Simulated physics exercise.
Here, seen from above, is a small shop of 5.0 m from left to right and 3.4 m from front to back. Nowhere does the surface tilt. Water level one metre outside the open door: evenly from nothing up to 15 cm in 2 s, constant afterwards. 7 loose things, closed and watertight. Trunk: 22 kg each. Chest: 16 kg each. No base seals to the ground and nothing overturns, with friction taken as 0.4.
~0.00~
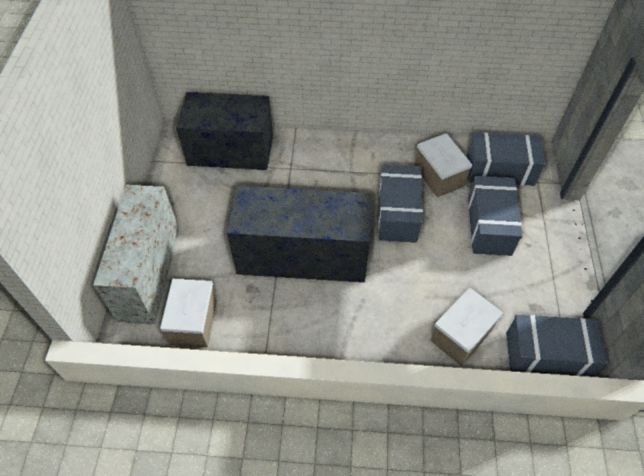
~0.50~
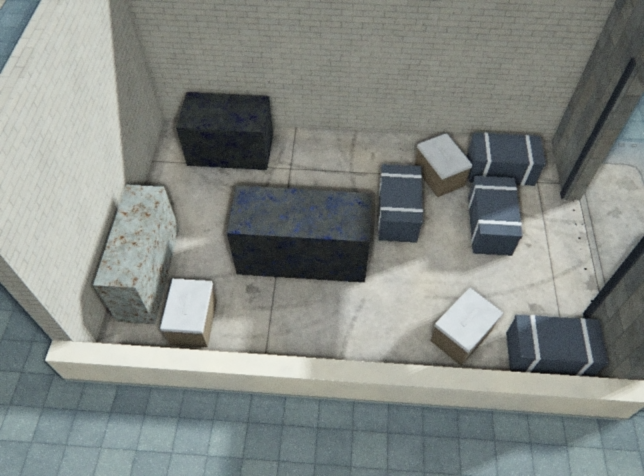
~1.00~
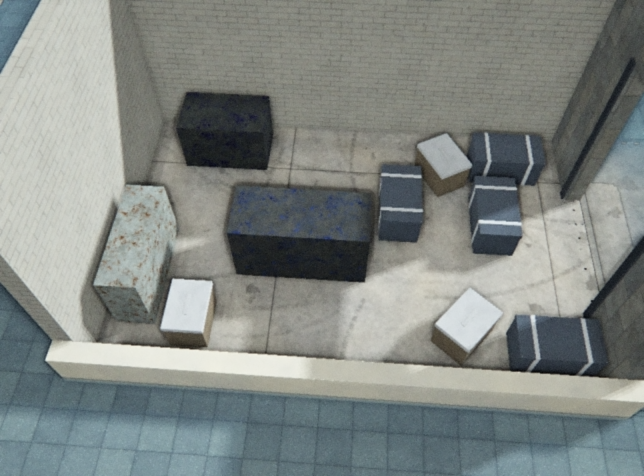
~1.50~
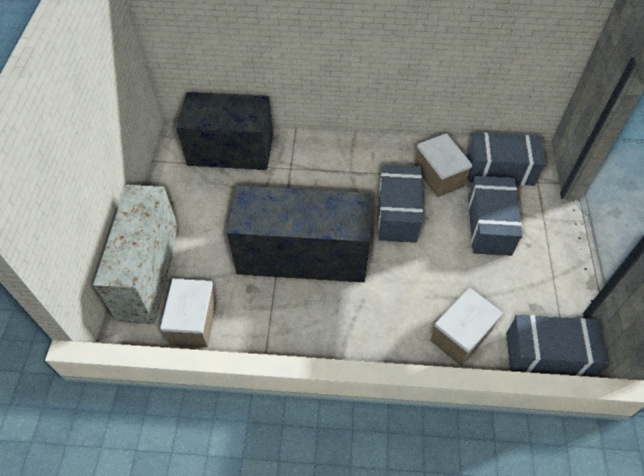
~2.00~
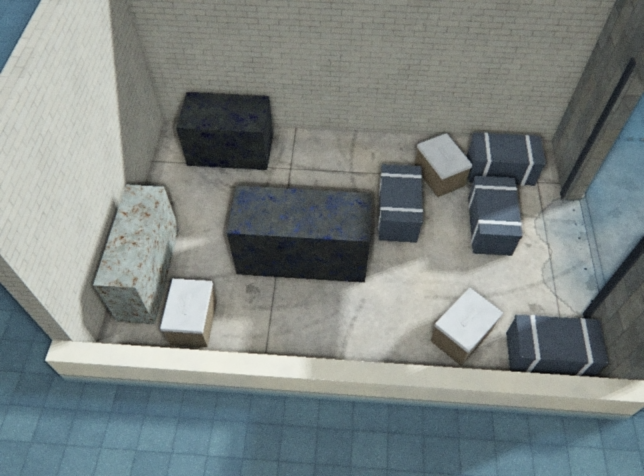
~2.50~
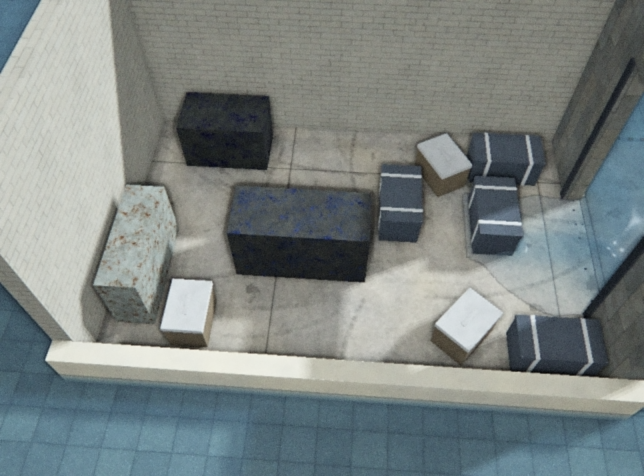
Bluish water spreads over the grey paving outside a small, roofless shop seen from a fixed view above, then creeps through the open doorway at right onto the floor's edge. Inside stand two dark blocks, a speckled pale one at left, banded blue-grey trunks at right, and white-topped brown boxes. None of these things shifts, and the camera stays still.
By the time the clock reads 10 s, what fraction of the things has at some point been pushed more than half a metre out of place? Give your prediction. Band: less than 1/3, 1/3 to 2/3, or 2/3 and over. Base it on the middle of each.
Middle band.
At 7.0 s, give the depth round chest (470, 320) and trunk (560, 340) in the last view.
Roughly 5 and 5 cm.
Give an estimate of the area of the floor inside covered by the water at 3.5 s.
About 3.5 m2.
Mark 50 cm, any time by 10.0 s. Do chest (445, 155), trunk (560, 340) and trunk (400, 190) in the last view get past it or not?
In turn: Above the mark, below the mark, above the mark.
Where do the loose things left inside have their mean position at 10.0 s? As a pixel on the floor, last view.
(375, 245).
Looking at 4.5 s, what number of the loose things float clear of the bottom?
I count 1.
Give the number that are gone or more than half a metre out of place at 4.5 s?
Count: 1.
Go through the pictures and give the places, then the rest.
The first picture shows a trunk at (498, 205), on the bottom; a chest at (445, 154), on the bottom; water covers 0.0 m2; 0 of 7 have shifted.
The second picture shows a trunk at (498, 205) rests on the ground; a chest at (445, 154) rests on the ground; 0.0 m2 under water; 0 of 7 have shifted.
The third picture shows a trunk at (498, 205) rests on the ground; a chest at (445, 154), on the bottom; water covers 0.0 m2; 0 of 7 have shifted.
The fourth picture shows a trunk at (498, 205) rests on the ground; a chest at (445, 154), on the bottom; 0.0 m2 under water; 0 of 7 have shifted.
The fifth picture shows a trunk at (498, 205) rests on the ground; a chest at (445, 154) rests on the ground; water covers 0.3 m2; 0 of 7 have shifted.
The sixth picture shows a trunk at (498, 205), on the bottom; a chest at (445, 154), on the bottom; 1.1 m2 under water; 0 of 7 have shifted.
After 3.5 s 0 of 7 are over 50 cm from their spots; 0 afloat.
After 4.5 s 1 of 7 are over 50 cm from their spots; 1 afloat.
After 7.0 s 3 of 7 are over 50 cm from their spots; 1 afloat.
After 10.0 s 3 of 7 are over 50 cm from their spots, and 3 have been at some point; 4 afloat.
